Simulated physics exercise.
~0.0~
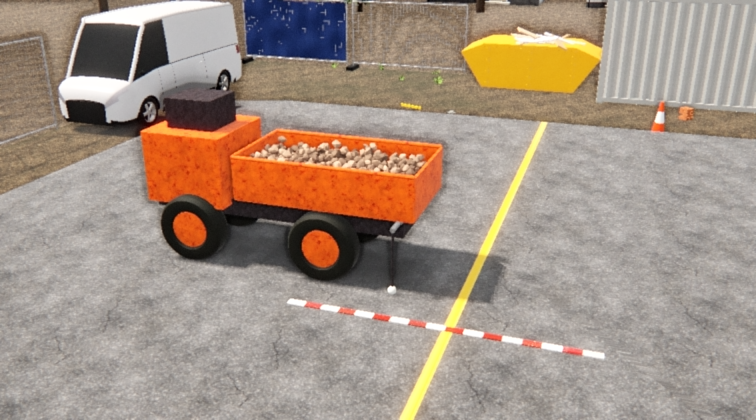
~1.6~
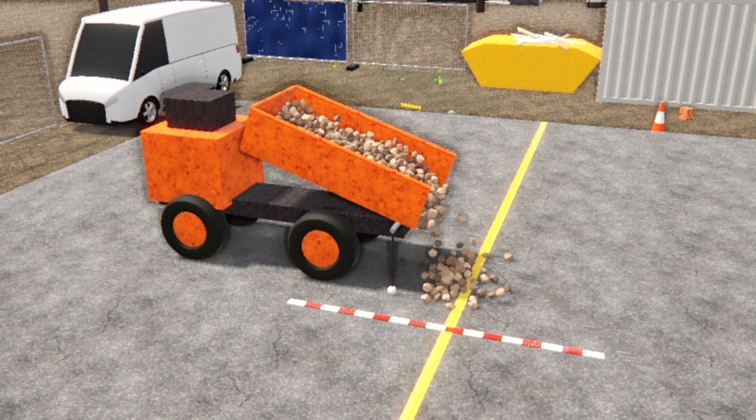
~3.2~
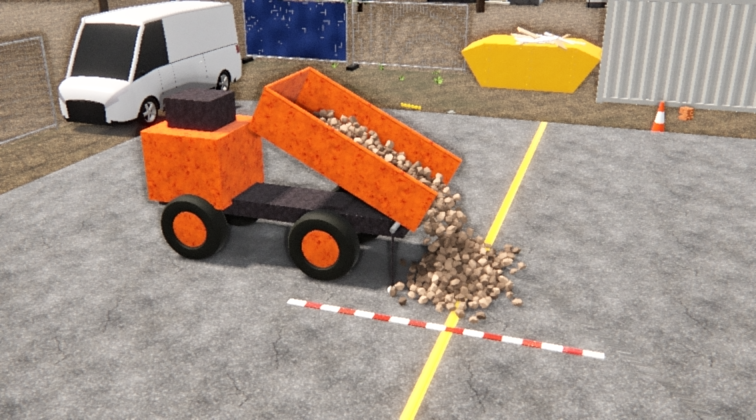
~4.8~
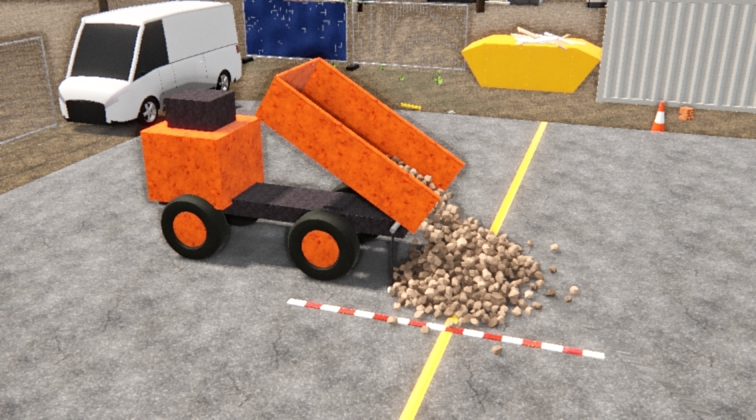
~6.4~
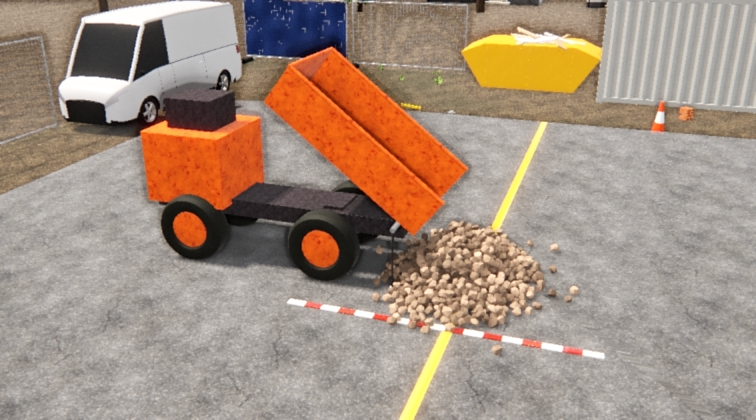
A paved grey yard is seen from above and to one side, with a white van at the upper left, a yellow skip near a pale corrugated container at the upper right, and orange cones beyond the paving. An orange tipper truck loaded with brown stones stands left of a yellow painted line, near a red and white striped staff. Its body tilts up, and stones spill off the right end. The body rises more steeply while the heap spreads across the line. Finally the raised body is empty, with most stones left of the line.
